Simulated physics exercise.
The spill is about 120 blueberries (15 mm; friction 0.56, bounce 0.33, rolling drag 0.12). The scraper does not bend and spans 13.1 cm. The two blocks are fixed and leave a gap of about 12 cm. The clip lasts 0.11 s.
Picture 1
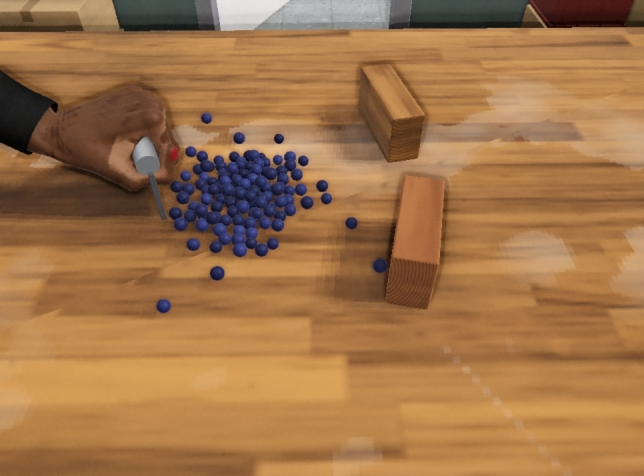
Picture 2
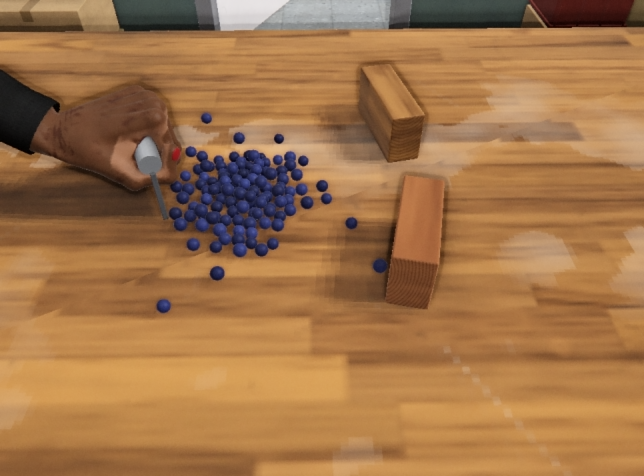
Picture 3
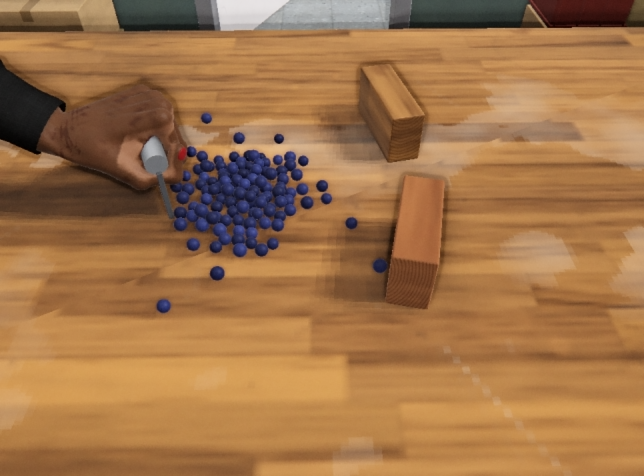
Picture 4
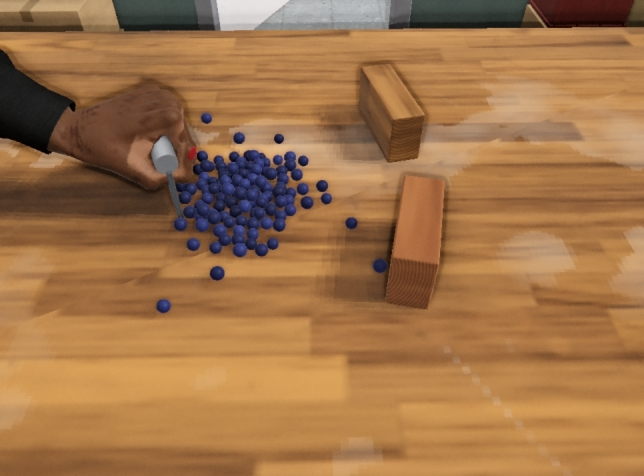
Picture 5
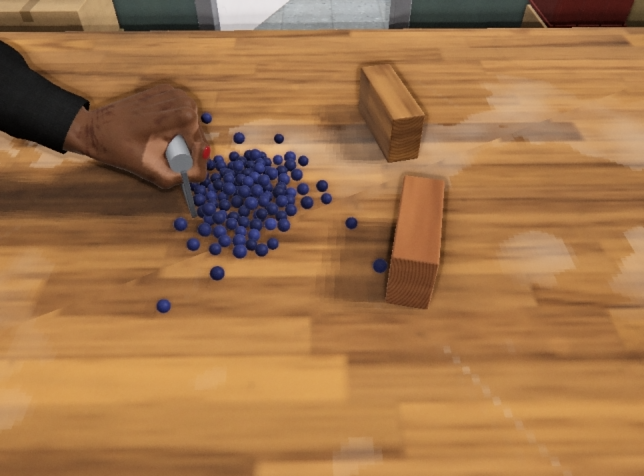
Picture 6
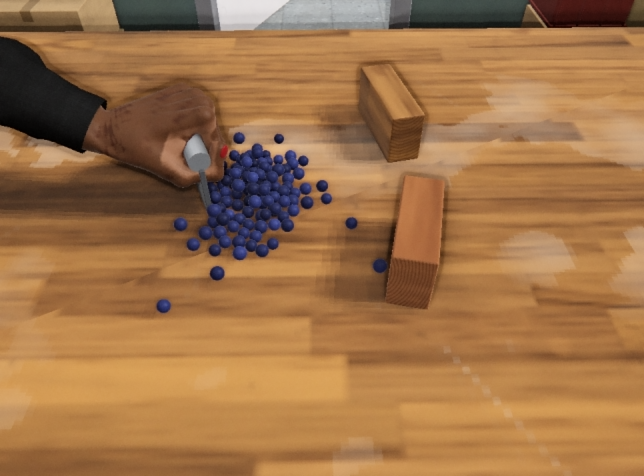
A hand in a dark sleeve slid a scraper slowly to the right across a wooden table, pushing the left side of a pile of blueberries inward, while two wooden blocks stayed still.
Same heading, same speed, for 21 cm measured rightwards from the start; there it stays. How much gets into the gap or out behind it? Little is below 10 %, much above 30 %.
In or through the gap: Middling.
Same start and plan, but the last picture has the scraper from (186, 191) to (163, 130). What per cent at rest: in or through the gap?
Through 0.
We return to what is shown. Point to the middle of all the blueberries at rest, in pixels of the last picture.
Near (358, 177).
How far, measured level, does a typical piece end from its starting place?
Roughly 14 cm.
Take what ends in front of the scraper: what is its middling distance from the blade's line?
About 8 cm.
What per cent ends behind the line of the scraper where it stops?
Some 30 per cent.
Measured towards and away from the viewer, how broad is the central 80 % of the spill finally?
About 24 cm.
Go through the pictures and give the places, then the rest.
In the first picture, scraper from (153, 181) to (135, 122); moved 0.0 cm; 0 pieces shifted; middle of the spill at (245, 184); block at (420, 216); block at (391, 90).
In the second picture, scraper from (155, 181) to (137, 122); moved 0.2 cm; 0 pieces shifted; middle of the spill at (245, 184).
In the third picture, scraper from (161, 181) to (142, 122); moved 0.9 cm; 1 pieces shifted; middle of the spill at (245, 184).
In the fourth picture, scraper from (171, 180) to (151, 121); moved 1.9 cm; 7 pieces shifted; middle of the spill at (245, 184).
In the fifth picture, scraper from (185, 179) to (163, 121); moved 3.4 cm; 46 pieces shifted; middle of the spill at (248, 182).
In the sixth picture, scraper from (203, 178) to (179, 120); moved 5.3 cm; 88 pieces shifted; middle of the spill at (253, 178); block at (420, 216); block at (391, 90).
Then, 0.16 s after the last picture, scraper 18 cm from its start, spill 23 cm wide; held up before the blocks 100 %.
Then, 0.31 s after the last picture, scraper 21 cm from its start, spill 26 cm wide; in or through the gap 15 %, held up before the blocks 85 %.
Then, 0.44 s after the last picture, scraper 21 cm from its start, spill 27 cm wide; in or through the gap 25 %, round the far block 5 %, held up before the blocks 70 %.
In the end, in or through the gap 25 %, round the near block 0 %, round the far block 5 %, held up before the blocks 70 %.
